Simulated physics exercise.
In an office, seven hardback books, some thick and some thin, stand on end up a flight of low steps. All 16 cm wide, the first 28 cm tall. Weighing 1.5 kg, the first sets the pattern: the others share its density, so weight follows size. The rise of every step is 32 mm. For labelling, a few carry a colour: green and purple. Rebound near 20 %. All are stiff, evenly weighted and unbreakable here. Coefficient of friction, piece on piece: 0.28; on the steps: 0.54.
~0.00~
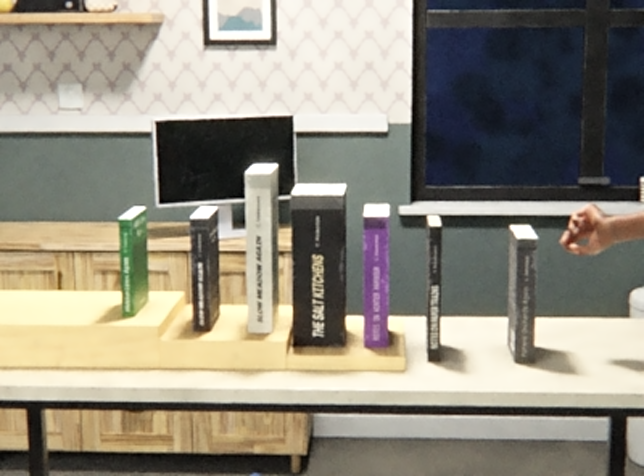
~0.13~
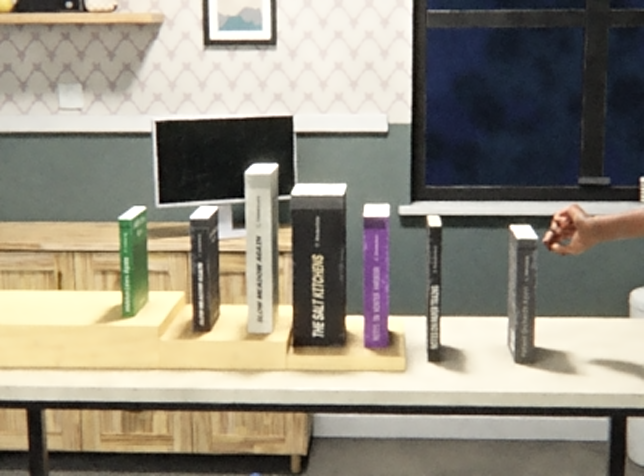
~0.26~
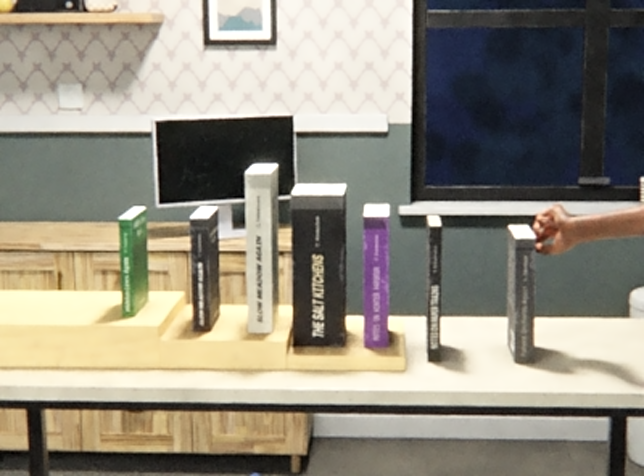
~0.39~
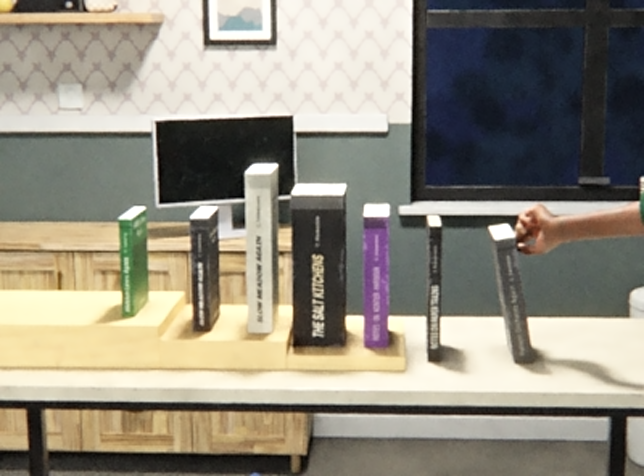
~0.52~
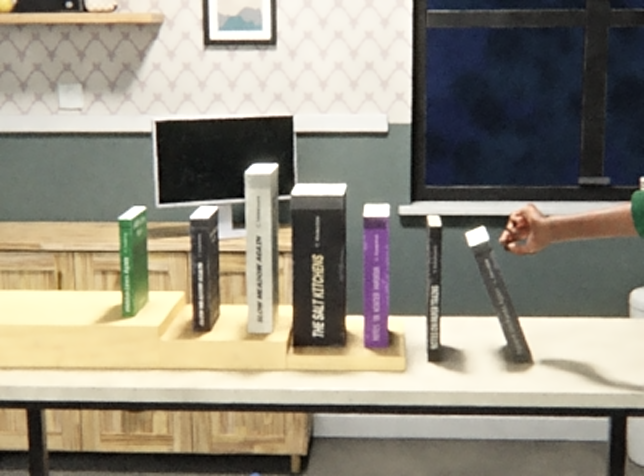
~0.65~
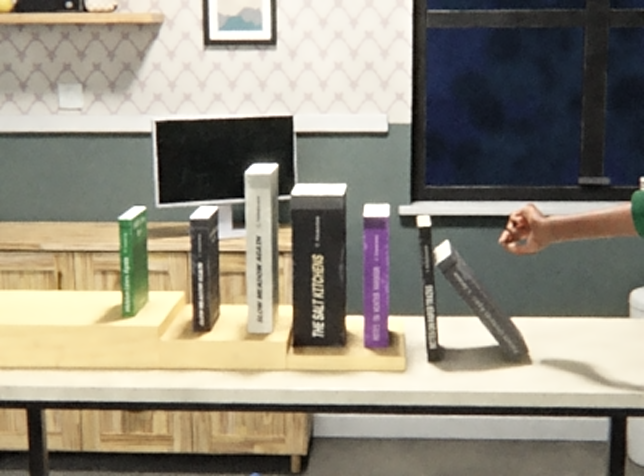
A hand pushing the rightmost of seven upright books leftward, the book tilting over and leaning against its thin dark neighbour.
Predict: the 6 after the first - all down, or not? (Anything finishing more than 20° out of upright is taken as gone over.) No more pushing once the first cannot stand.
Most likely one or more tips over and others keep upright.
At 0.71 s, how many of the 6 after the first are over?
Count at that time: 0.
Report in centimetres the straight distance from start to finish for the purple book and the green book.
The purple one ends 0 cm from its start and the green one 0 cm.
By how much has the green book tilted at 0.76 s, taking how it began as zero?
At that moment, roughly 0 degrees.
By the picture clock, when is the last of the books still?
Settling time: Near 1.0 s.
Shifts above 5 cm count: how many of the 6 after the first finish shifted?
Count: 1.
After 0.71 s, none of the 6 other books over, 1 disturbed.
After 0.76 s, none of the 6 other books over, 2 disturbed; purple book leaning 3°.
After 1.06 s, 1 of the 6 other books over; purple book leaning 8°.
At rest (1.4 s), 1 of the 6 other books over; purple book leaning 7°; green book unmoved. Five left standing. As the last picture would show them, middles, purple book near (366, 274), green book near (134, 261).
